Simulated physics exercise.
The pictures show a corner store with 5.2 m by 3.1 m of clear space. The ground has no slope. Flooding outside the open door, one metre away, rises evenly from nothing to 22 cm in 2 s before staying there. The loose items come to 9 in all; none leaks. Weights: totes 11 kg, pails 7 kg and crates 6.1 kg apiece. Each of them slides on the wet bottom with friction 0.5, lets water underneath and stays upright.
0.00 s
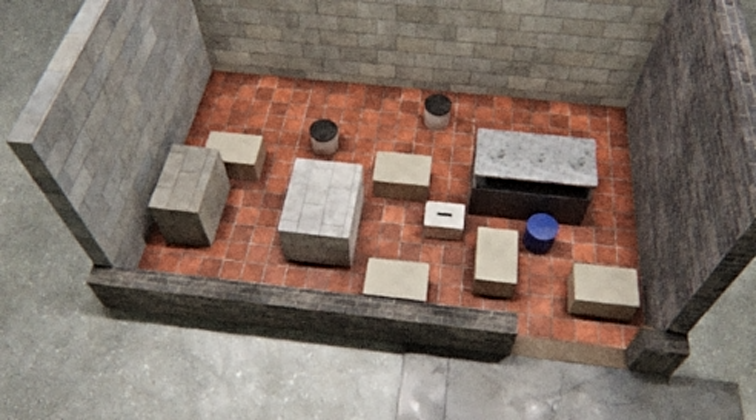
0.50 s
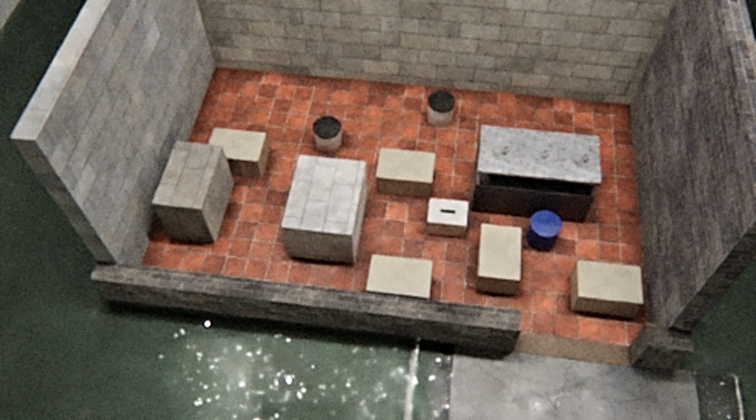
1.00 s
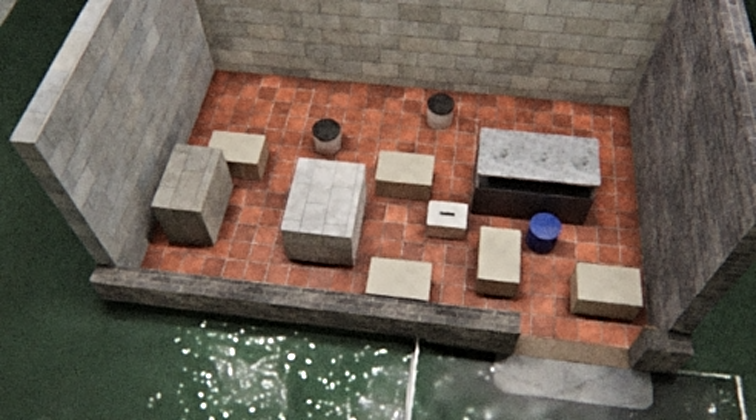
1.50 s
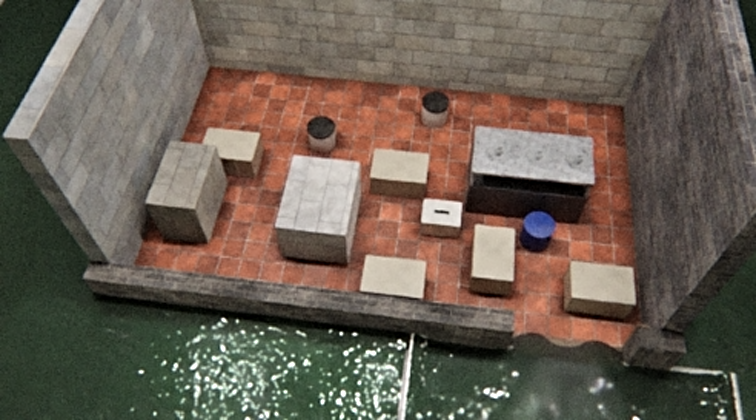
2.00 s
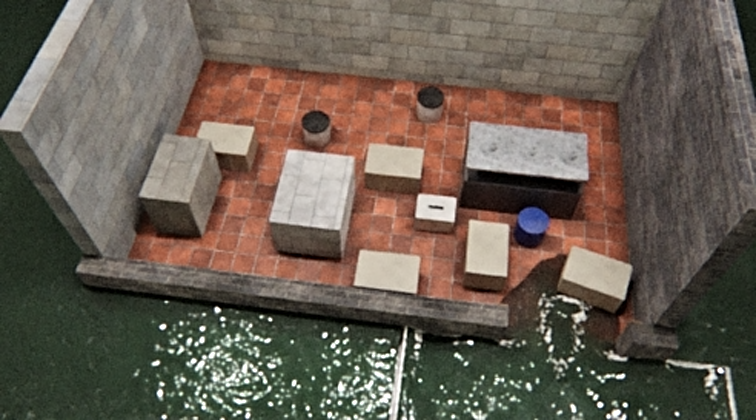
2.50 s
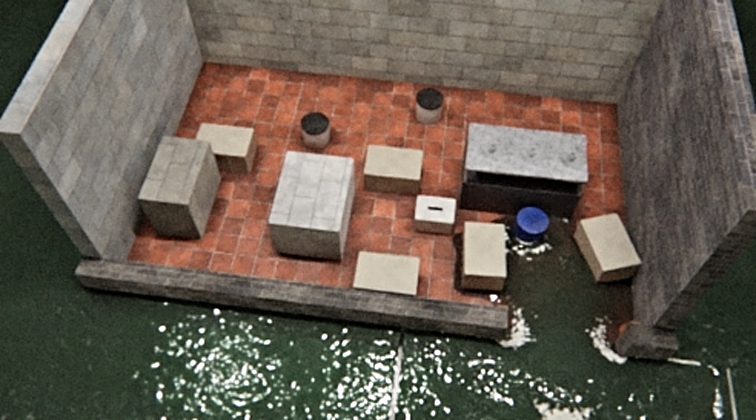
Dark water spreads outside a walled room, then enters through the doorway and shifts one box.
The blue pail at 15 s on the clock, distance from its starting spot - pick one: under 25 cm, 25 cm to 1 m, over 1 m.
Over 1 m.
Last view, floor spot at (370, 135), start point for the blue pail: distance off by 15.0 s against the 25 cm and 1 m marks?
Answer: It covers a big distance.
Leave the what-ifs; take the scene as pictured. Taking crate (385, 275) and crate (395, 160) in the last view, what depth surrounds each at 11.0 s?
Roughly 10 and 12 cm.
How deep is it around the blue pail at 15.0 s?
I'd put it at about 15 cm.
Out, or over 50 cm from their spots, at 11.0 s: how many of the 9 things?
At that time I count 8.
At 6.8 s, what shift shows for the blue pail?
Displacement near 150 cm.
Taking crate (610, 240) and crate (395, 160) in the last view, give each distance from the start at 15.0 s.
They've ended up 200 cm and 200 cm away, in that order.
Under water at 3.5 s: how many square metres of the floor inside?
At that time the wet patch spans about 4.5 m2.
After 3.5 s the blue pail is near (501, 211), 0.3 m from its start, afloat; 2 afloat.
After 6.8 s the blue pail is near (381, 239), 1.6 m from its start, aground; 3 afloat.
After 11.0 s the blue pail is near (476, 265), 0.8 m from its start, afloat; 8 afloat.
After 15.0 s the blue pail is near (370, 254), 1.7 m from its start, afloat; 9 afloat.
